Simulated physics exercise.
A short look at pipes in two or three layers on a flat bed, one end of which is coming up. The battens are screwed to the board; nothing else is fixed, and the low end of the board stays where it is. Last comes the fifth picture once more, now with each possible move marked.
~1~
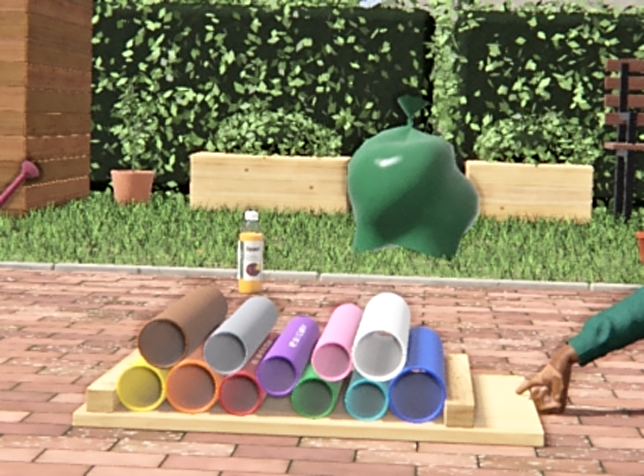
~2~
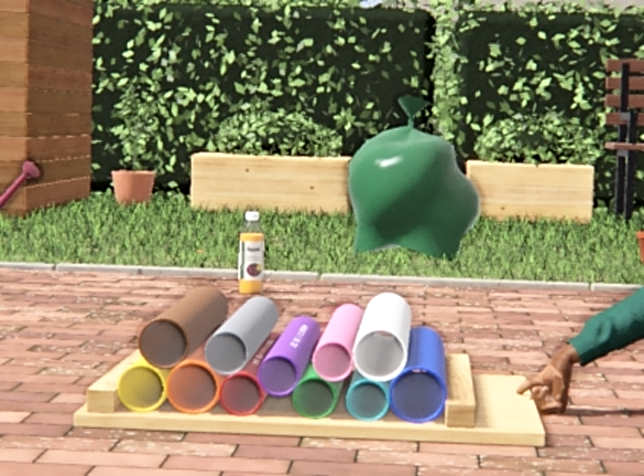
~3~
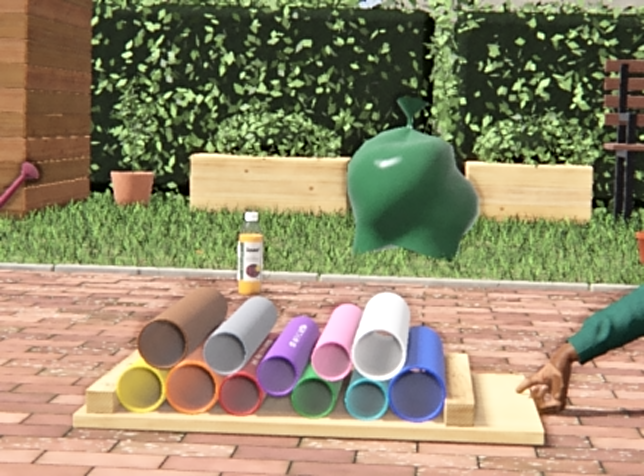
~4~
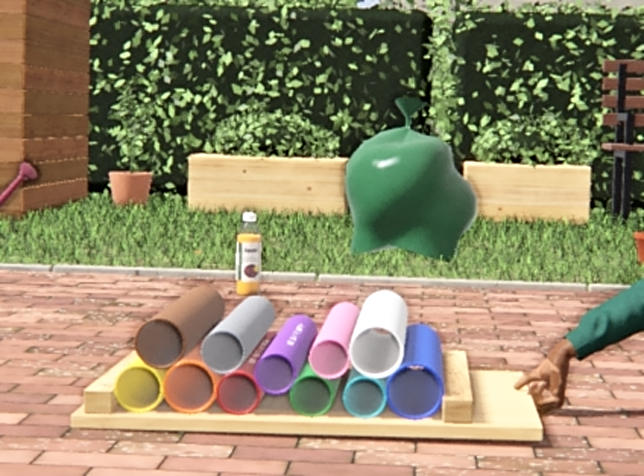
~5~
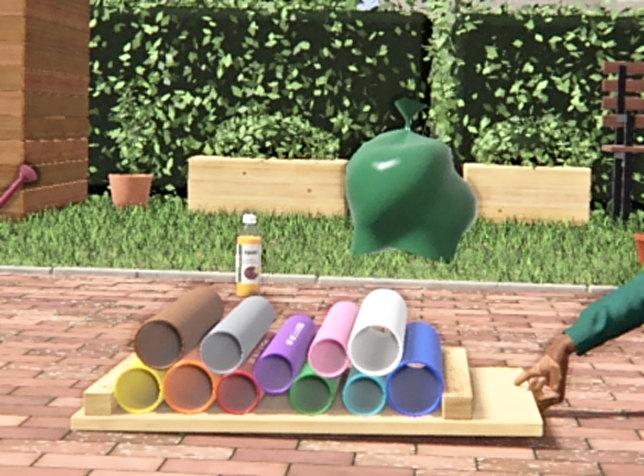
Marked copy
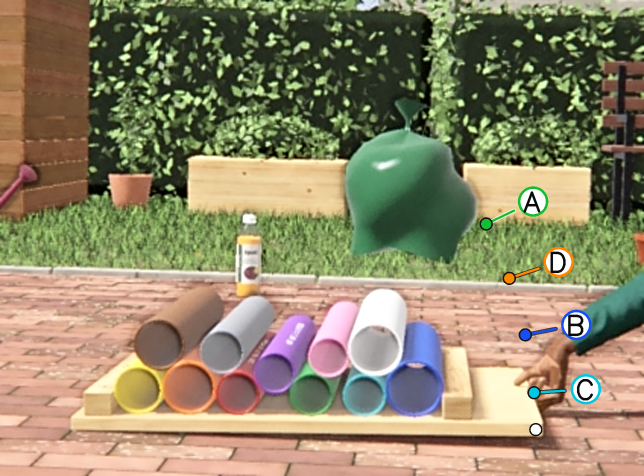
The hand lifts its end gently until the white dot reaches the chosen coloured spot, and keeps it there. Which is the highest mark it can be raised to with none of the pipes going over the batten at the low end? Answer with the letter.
Lift it to D and no more.
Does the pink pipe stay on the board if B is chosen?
The pink pipe: Yes.
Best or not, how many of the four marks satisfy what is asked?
The number is three.
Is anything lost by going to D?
No, at D.
On the marked copy, A at (486, 224); B at (525, 335); C at (534, 393); D at (509, 278); the white dot at (536, 430).
With D. Early on, board at 14°.
Further on, board at 20°.
At the end, board at 20°, none over the low batten.
As for the rest, A one over the low batten (brown); B none over the low batten; C none over the low batten.
